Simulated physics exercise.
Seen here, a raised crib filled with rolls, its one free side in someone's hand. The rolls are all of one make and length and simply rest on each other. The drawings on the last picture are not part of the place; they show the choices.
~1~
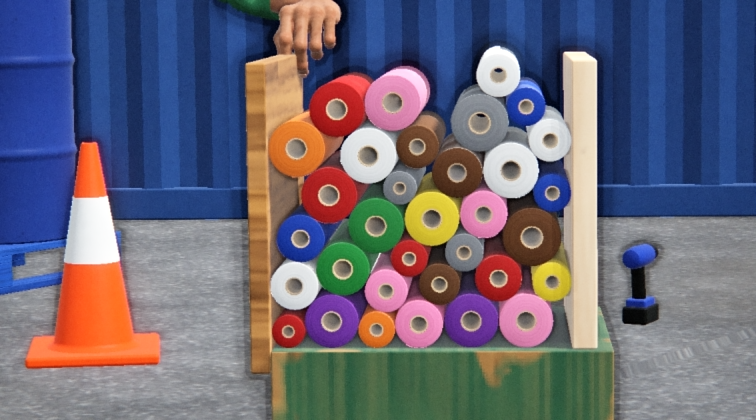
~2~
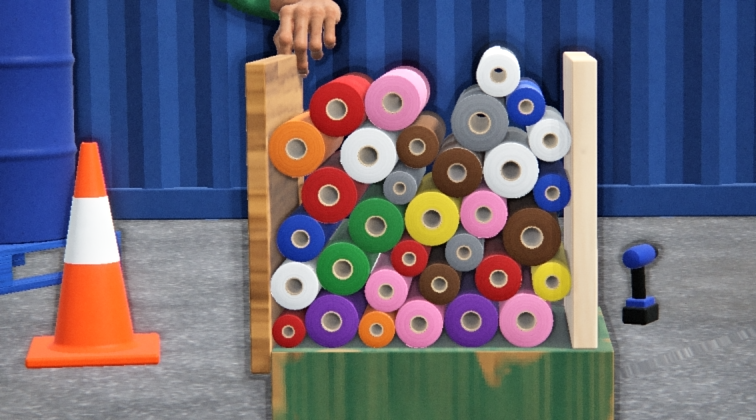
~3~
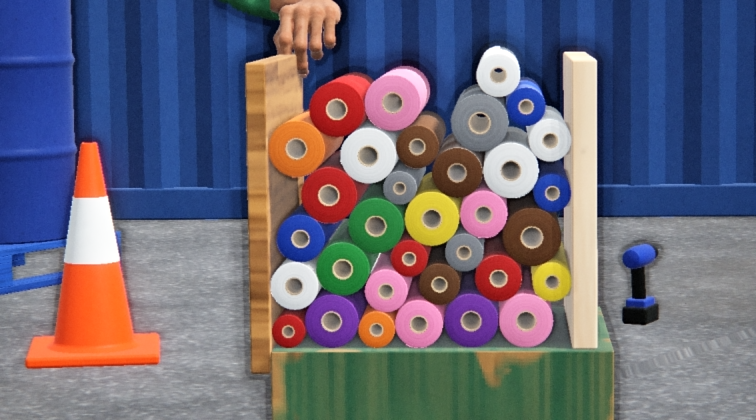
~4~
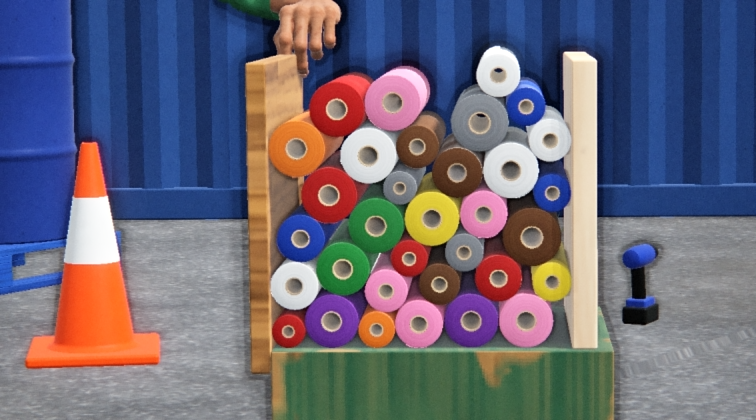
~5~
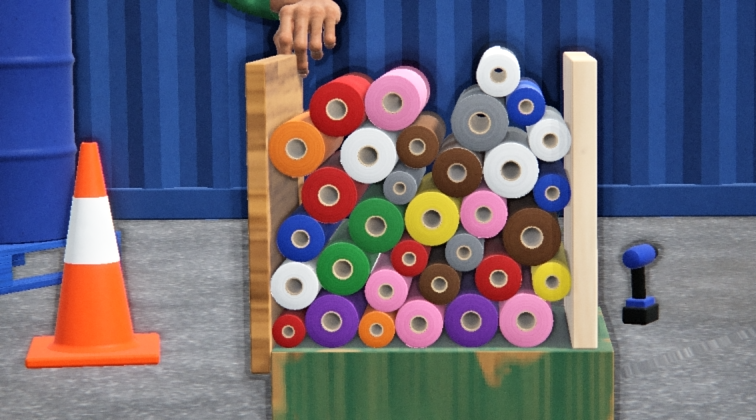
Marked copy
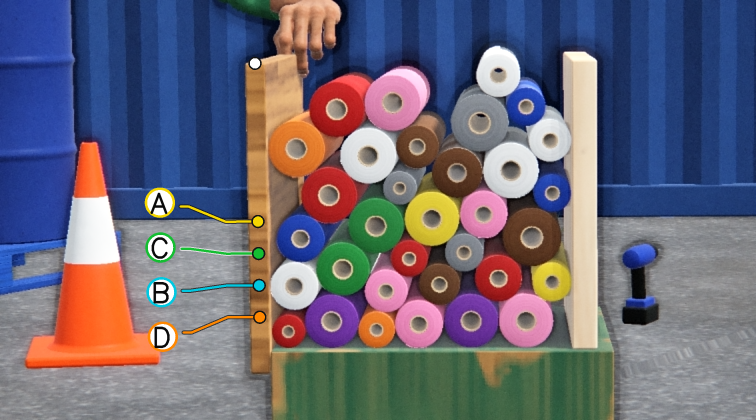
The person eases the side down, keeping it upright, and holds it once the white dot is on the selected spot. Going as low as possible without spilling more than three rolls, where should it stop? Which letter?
The last mark within the limit is C.
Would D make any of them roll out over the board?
At D: Yes.
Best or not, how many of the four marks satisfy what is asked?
Two of them.
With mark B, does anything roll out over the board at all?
At B: Yes.
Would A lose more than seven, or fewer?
At A, fewer than seven.
On the marked copy, A at (258, 222); B at (259, 286); C at (259, 253); D at (260, 317); the white dot at (255, 63).
Following C. Soon after the start, top of the board (268, 147).
Later, top of the board (269, 240).
In the end, top of the board (270, 252), two out over the board.
As for the rest, A none out over the board; B more than three out over the board; D more than three out over the board.
